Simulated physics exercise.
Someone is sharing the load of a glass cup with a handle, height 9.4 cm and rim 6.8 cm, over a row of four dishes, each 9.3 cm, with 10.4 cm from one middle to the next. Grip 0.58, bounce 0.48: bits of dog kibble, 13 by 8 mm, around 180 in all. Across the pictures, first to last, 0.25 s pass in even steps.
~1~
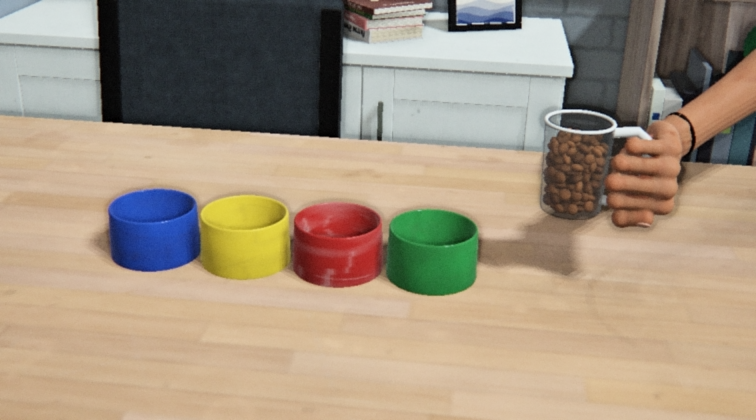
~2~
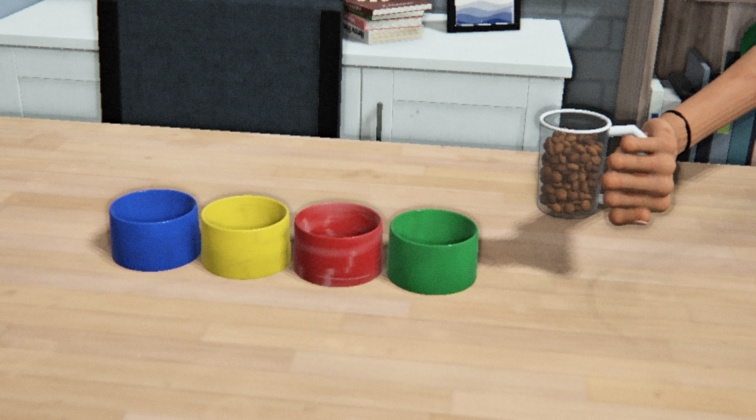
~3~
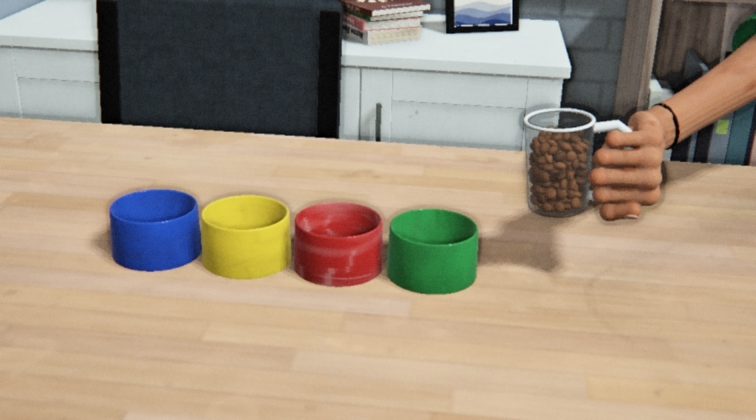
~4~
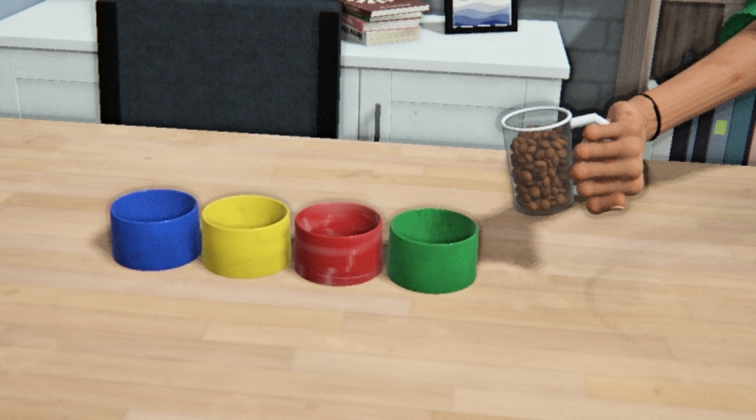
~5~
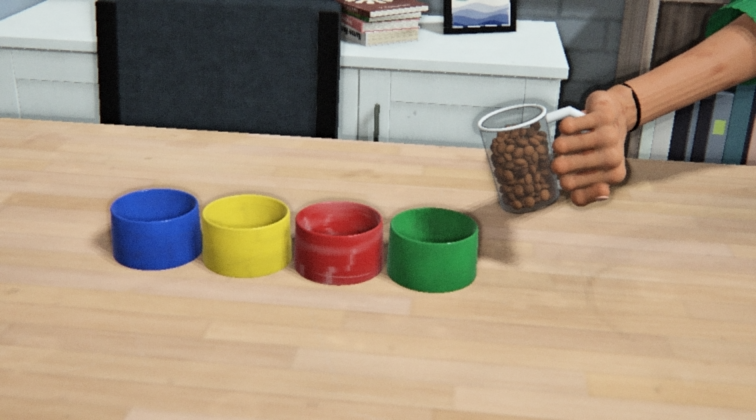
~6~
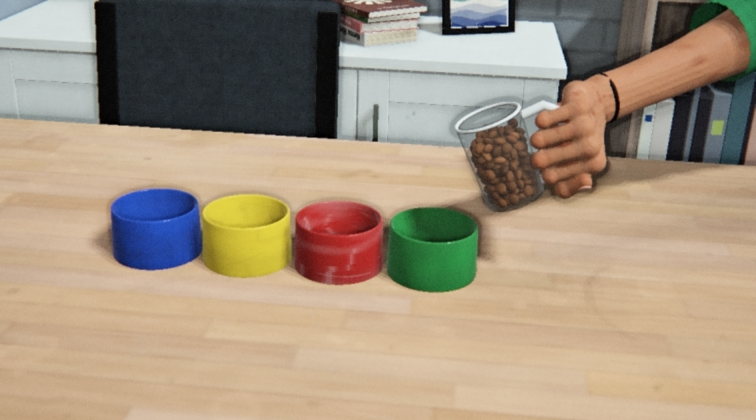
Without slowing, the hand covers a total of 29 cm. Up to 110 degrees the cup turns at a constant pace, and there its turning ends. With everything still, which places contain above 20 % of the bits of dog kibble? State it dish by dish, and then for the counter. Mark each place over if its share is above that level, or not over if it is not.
Red: Not over, blue: Not over, green: Not over, yellow: Over, counter: Not over.
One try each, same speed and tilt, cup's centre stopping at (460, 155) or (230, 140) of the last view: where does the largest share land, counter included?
First try: Green; second try: Blue.
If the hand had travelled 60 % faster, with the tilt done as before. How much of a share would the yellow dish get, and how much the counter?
Yellow 90, counter 0.
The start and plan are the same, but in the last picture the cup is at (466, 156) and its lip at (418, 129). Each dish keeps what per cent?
Red 0; blue 0; green 0; yellow 90.
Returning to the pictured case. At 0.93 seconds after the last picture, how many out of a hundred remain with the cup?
Approx. 55 % - an estimate.
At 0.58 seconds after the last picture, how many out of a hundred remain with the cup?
Some 95 per cent.
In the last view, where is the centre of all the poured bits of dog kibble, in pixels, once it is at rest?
Centre at rest, approx.: (248, 240) px.
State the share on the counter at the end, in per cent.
Around 0 percent, I'd guess.
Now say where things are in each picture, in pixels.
Cup at (575, 165), tilt 0 degrees, lip at (546, 120), moved 0.0 cm; middle of the pieces at (578, 173); green dish at (434, 228); red dish at (338, 220); yellow dish at (245, 213); blue dish at (153, 206), in the first picture.
Cup at (571, 165), tilt 1 degrees, lip at (541, 120), moved 0.4 cm; middle of the pieces at (574, 173), in the second picture.
Cup at (558, 164), tilt 5 degrees, lip at (525, 121), moved 1.6 cm; middle of the pieces at (563, 171), in the third picture.
Cup at (540, 162), tilt 11 degrees, lip at (502, 123), moved 3.5 cm; middle of the pieces at (545, 169), in the fourth picture.
Cup at (521, 160), tilt 17 degrees, lip at (479, 125), moved 5.5 cm; middle of the pieces at (526, 166), in the fifth picture.
Cup at (502, 158), tilt 23 degrees, lip at (456, 128), moved 7.4 cm; middle of the pieces at (507, 164); green dish at (434, 225); red dish at (339, 218); yellow dish at (246, 212); blue dish at (155, 205), in the sixth picture.
Then, 0.35 s after the last picture, tilt 66 degrees; cup holds 100 %.
Then, 0.58 s after the last picture, tilt 93 degrees; cup holds 95 %.
Then, 0.93 s after the last picture, tilt 110 degrees; cup holds 55 %, yellow 45 %.
In the end, red 0 %, blue 0 %, green 0 %, yellow 85 %, counter 0 %, cup 15 %.
